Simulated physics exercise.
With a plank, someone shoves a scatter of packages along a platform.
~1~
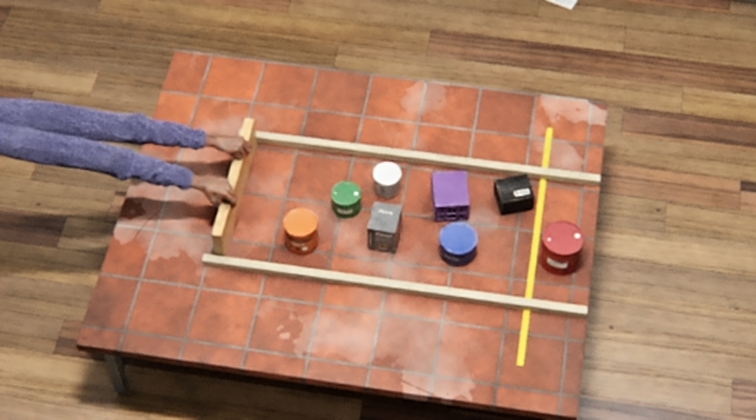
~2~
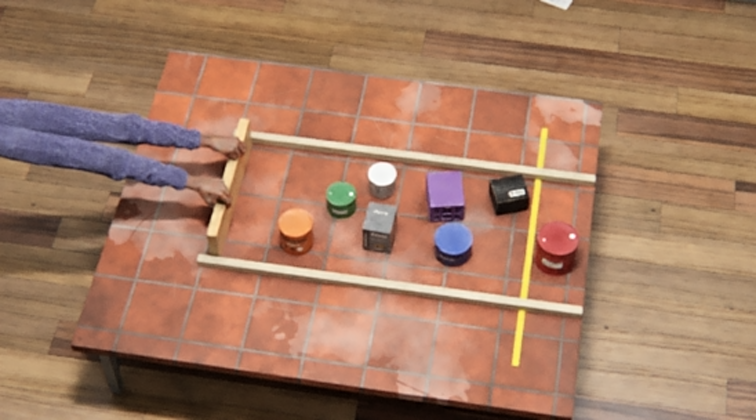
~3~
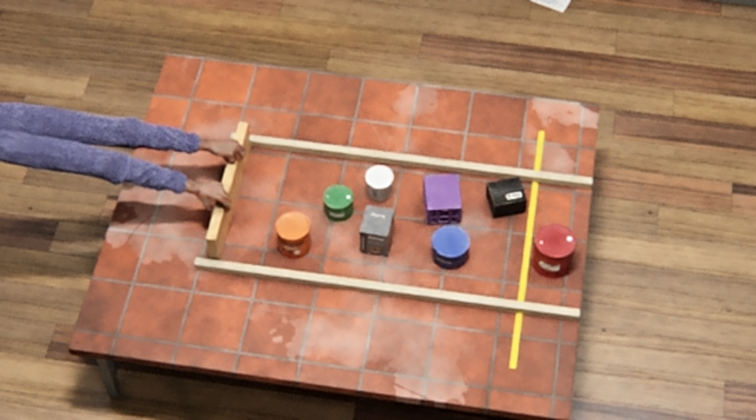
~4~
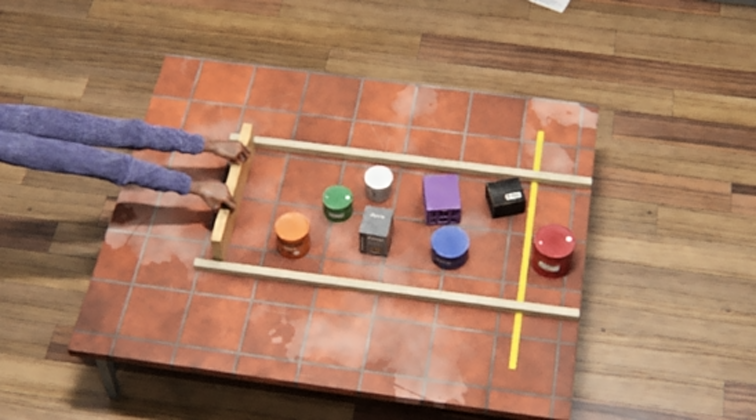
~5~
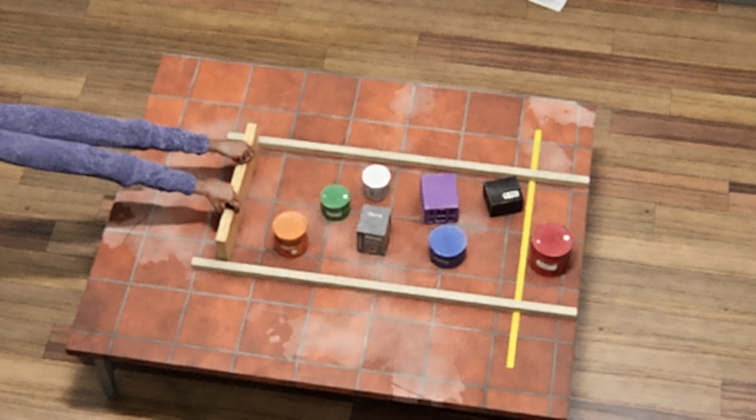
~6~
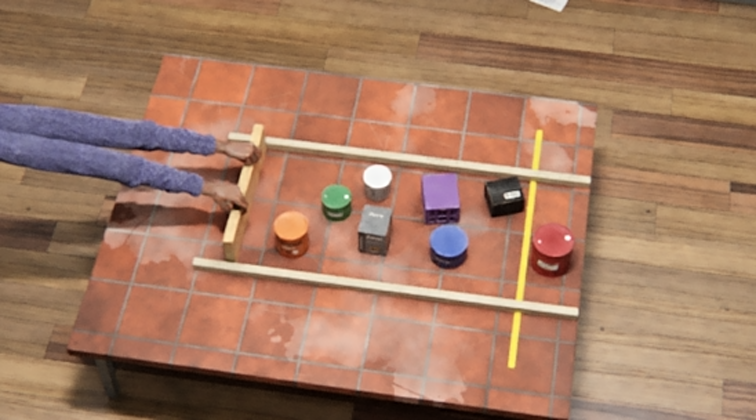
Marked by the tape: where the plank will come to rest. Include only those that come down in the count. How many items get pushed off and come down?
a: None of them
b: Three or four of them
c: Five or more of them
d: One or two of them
Answer: D.
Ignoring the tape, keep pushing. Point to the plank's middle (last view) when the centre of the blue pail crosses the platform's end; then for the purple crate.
Middle: Roughly (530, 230); roughly (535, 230).
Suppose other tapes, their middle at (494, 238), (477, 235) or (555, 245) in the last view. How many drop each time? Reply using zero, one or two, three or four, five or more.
Well, in the order given, it's none at all, zero and 3 or 4.
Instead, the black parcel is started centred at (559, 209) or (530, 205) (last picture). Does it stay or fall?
Taking them in order, it gets knocked off and then gets knocked off.
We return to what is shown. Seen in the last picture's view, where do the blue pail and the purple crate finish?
The blue pail comes to rest close to (574, 290), while the purple crate rests close to (576, 209).
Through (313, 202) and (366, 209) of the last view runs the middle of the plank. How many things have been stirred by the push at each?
At the first spot 1, then 4.
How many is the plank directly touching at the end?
That makes 4.
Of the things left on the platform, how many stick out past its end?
2 overhanging.
Soon after, none off yet; red canister at rest near (552, 251); black parcel at rest near (504, 197); blue pail at rest near (449, 247).
After that, none off yet; red canister at rest near (552, 251); black parcel at rest near (504, 197); blue pail displaced a little near (465, 255).
And then, none off yet; red canister at rest near (552, 251); black parcel displaced about its own width near (558, 203); blue pail displaced well along near (522, 275).
In the end, the number that fall off is one or two; gone, black parcel and red canister.
